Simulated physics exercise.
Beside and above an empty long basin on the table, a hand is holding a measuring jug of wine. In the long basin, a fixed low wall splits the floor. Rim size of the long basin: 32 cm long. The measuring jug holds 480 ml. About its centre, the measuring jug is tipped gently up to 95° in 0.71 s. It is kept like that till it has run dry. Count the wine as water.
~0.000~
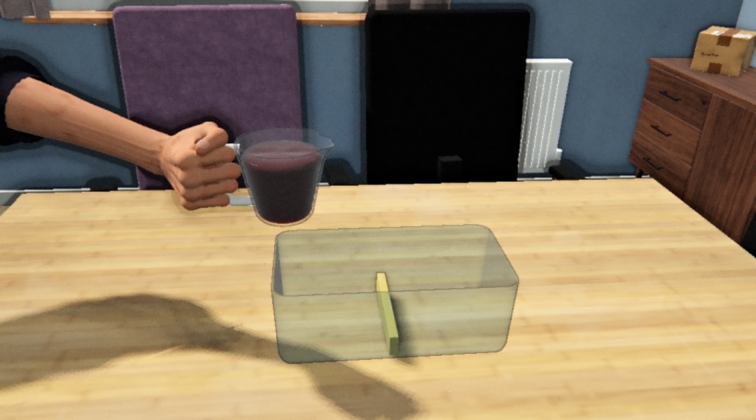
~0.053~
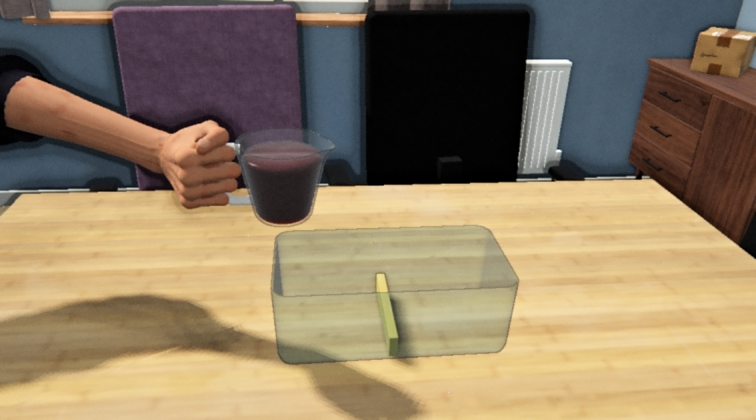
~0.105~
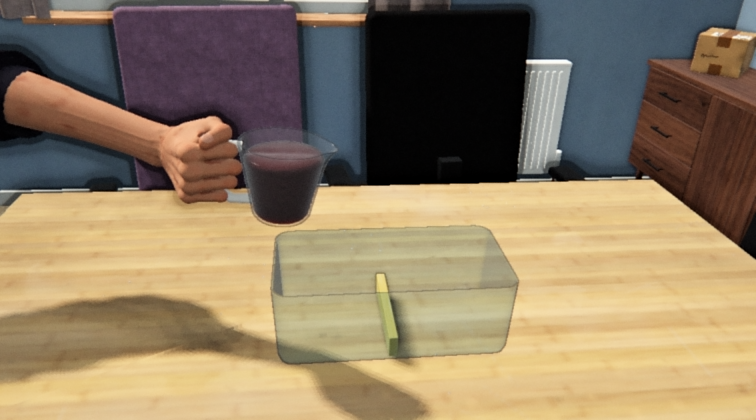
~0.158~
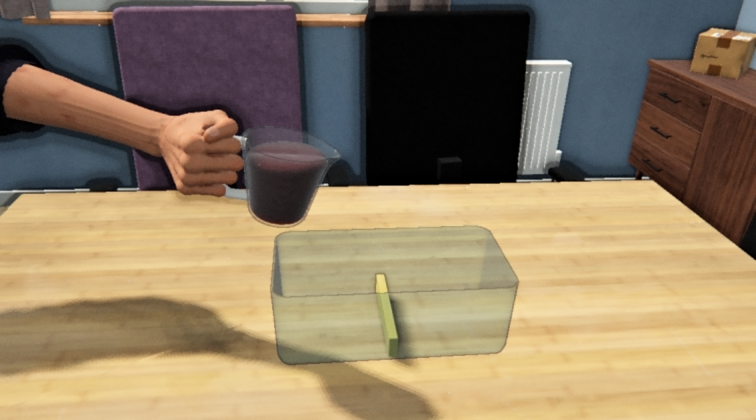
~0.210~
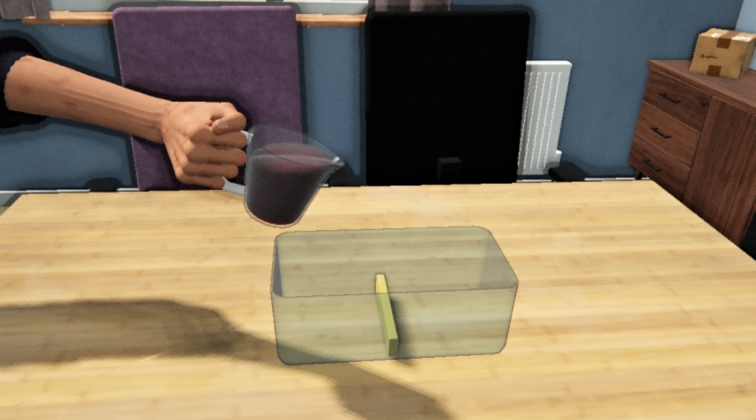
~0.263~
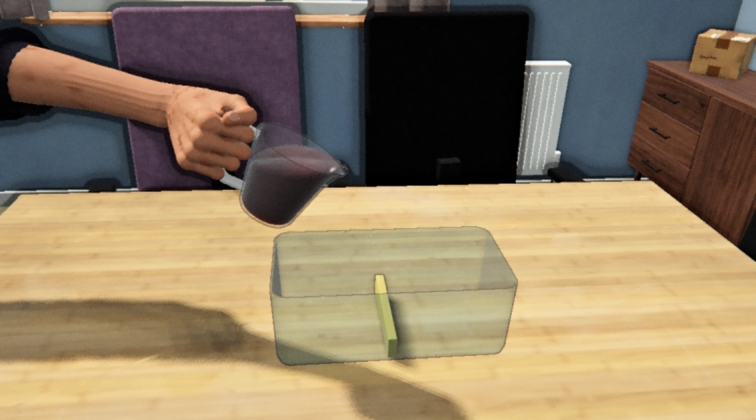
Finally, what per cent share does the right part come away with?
Roughly 30 per cent.
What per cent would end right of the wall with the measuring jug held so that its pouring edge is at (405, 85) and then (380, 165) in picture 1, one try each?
It comes to 85 per cent, and then 90 per cent.
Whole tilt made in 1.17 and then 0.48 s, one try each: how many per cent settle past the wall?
It comes to 45 per cent, and then 25 per cent.
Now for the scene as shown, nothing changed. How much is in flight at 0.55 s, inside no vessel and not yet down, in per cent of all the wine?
Some 26 per cent, I reckon.
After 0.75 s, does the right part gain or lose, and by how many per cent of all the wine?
A gain, roughly 2 percent.
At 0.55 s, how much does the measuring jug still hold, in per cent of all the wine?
Close to 50 in a hundred.
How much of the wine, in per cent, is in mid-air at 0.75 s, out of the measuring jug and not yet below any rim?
Airborne fraction: Approx. 10 %.
By 0.55 s the tilt is 83° and 51 per cent is still to pour, 10 is left of the wall and 13 right of it.
By 0.75 s the tilt is 95° and 11 per cent is still to pour, 51 is left of the wall and 28 right of it.
By 0.97 s the tilt is 95° and 1 per cent is still to pour, 68 is left of the wall and 29 right of it.
By 1.21 s the tilt is 95° and 0 per cent is still to pour, 69 is left of the wall and 30 right of it.
At rest 69 per cent lies left of the wall, 30 right of it and 1 outside.
